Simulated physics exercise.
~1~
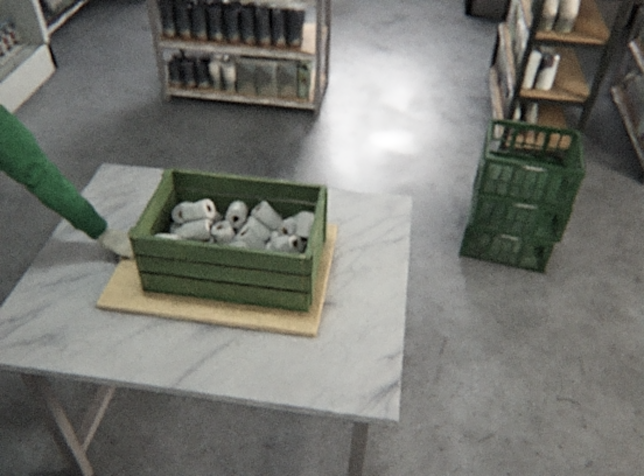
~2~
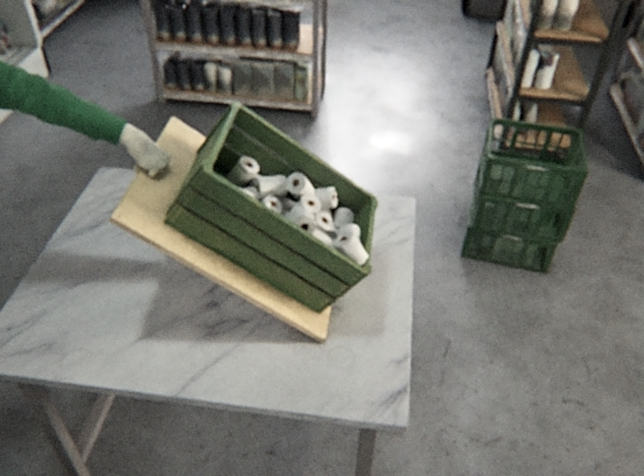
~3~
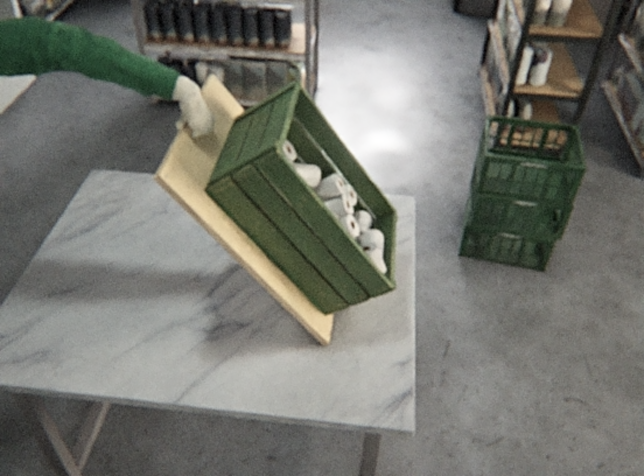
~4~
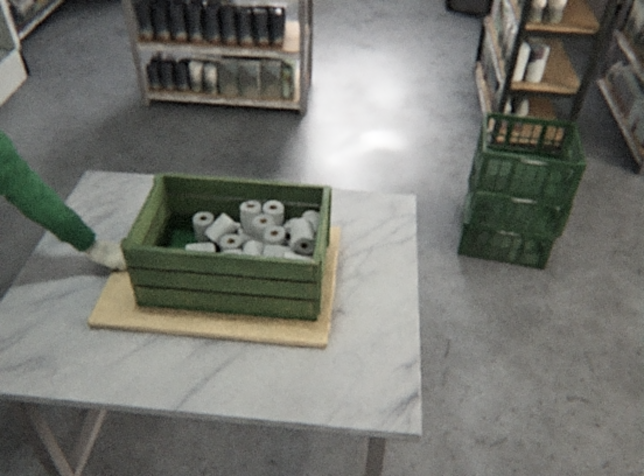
A gloved hand in a green sleeve lifted the left side of a board on a marble-patterned table, tipping it and the green box of white paper rolls steeply to the right, then lowered it flat with the rolls still inside.
